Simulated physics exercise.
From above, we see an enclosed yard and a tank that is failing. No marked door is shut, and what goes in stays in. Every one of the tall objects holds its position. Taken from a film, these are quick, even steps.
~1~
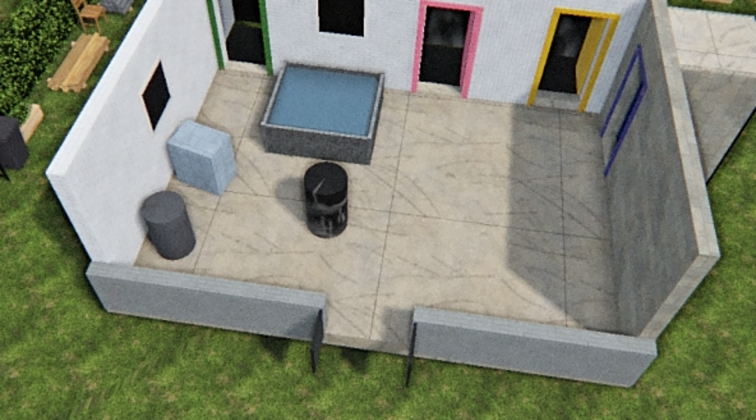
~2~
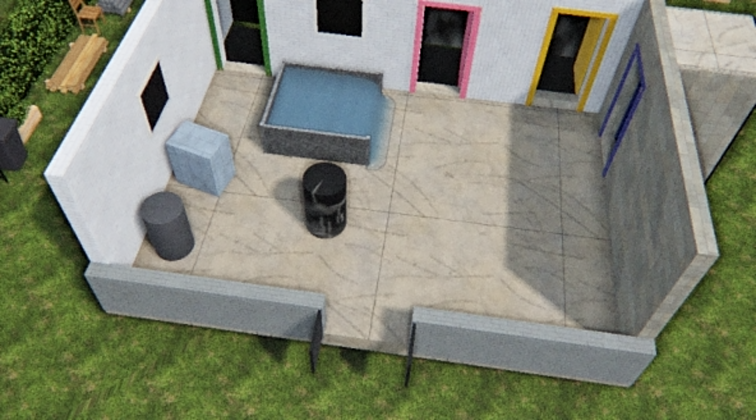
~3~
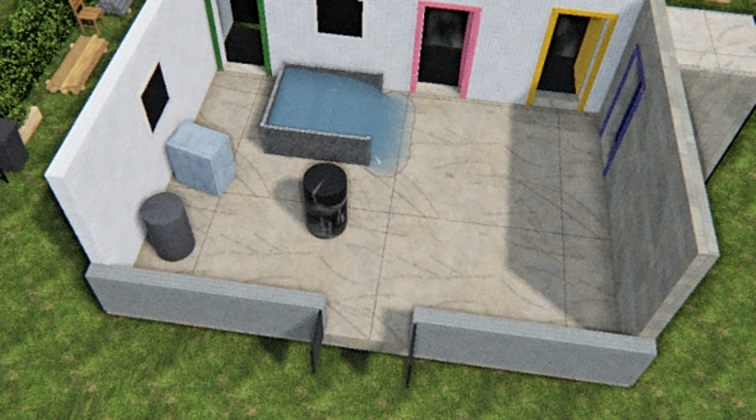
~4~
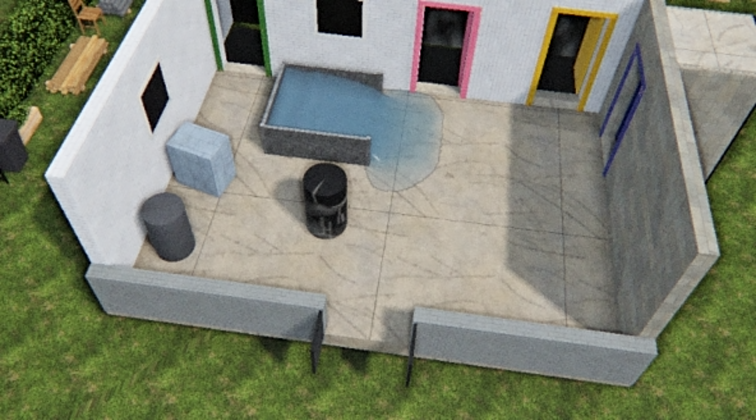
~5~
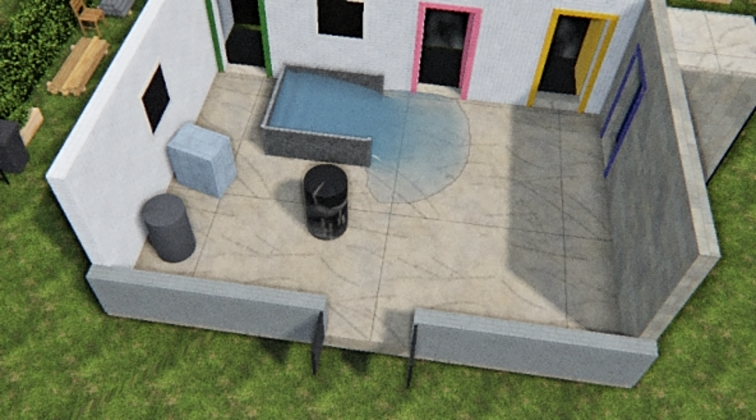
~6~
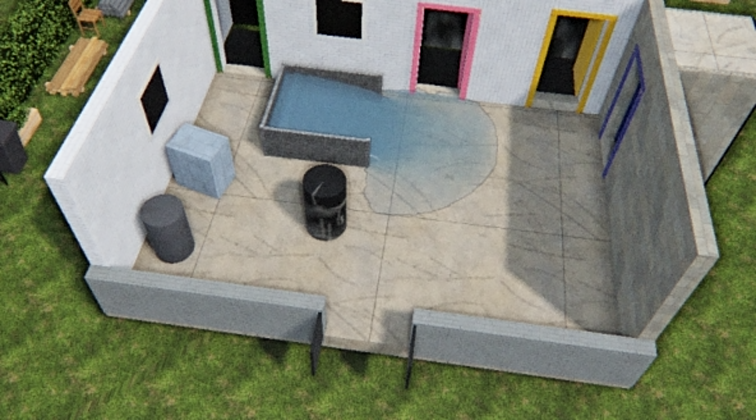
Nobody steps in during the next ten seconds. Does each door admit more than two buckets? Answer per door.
The yellow door: It does not; the blue door: It does; the green door: It does not; the pink door: It does.
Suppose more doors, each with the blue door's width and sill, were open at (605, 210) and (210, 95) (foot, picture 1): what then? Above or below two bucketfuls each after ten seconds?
Taking them in order: The first door exceeds it, the second door stays short.
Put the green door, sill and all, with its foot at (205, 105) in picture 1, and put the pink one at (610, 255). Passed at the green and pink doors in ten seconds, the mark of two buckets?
In that case the green door keeps within it while the pink door runs past it.
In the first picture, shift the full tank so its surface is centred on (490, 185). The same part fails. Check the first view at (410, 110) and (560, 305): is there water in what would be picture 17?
In that order: Untouched and submerged.
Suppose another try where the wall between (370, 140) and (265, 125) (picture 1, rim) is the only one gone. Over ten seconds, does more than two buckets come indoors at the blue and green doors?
Put simply, the blue door falls below the limit; the green door overflows.
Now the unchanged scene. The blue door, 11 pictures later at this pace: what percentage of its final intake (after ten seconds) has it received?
Estimated share: About 20 %.
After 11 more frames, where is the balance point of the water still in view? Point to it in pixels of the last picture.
The spot I would choose is (442, 149).
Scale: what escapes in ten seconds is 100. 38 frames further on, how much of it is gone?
About 70 per cent.
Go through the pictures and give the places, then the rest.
The first frame shows the tank at (326, 101) is whole and still.
In the second frame, the front is at (383, 96), out from the gap at (373, 123).
In the third frame, water pours out at (373, 125) and has run to (392, 173).
In the fourth frame, water pours out at (373, 126) and has run to (410, 183).
In the fifth frame, the front is at (463, 118), out from the gap at (374, 127).
In the sixth frame, the front is at (491, 165), out from the gap at (372, 128).
A moment on, water covers 35 % of the floor; the yellow door wet at the sill, nothing in, the blue door wet at the sill, nothing in, the green door not reached, the pink door under two buckets in.
Next, water covers 45 % of the floor; the yellow door wet at the sill, nothing in, the blue door over two buckets in, the green door not reached, the pink door over two buckets in.
Then, water covers 50 % of the floor; the yellow door wet at the sill, nothing in, the blue door far over two buckets in, the green door not reached, the pink door over two buckets in.
Later, water covers 60 % of the floor; the yellow door wet at the sill, nothing in, the blue door far over two buckets in, the green door not reached, the pink door over two buckets in.
In the end, water covers 85 % of the floor; the yellow door wet at the sill, nothing in, the blue door far over two buckets in, the green door not reached, the pink door over two buckets in.
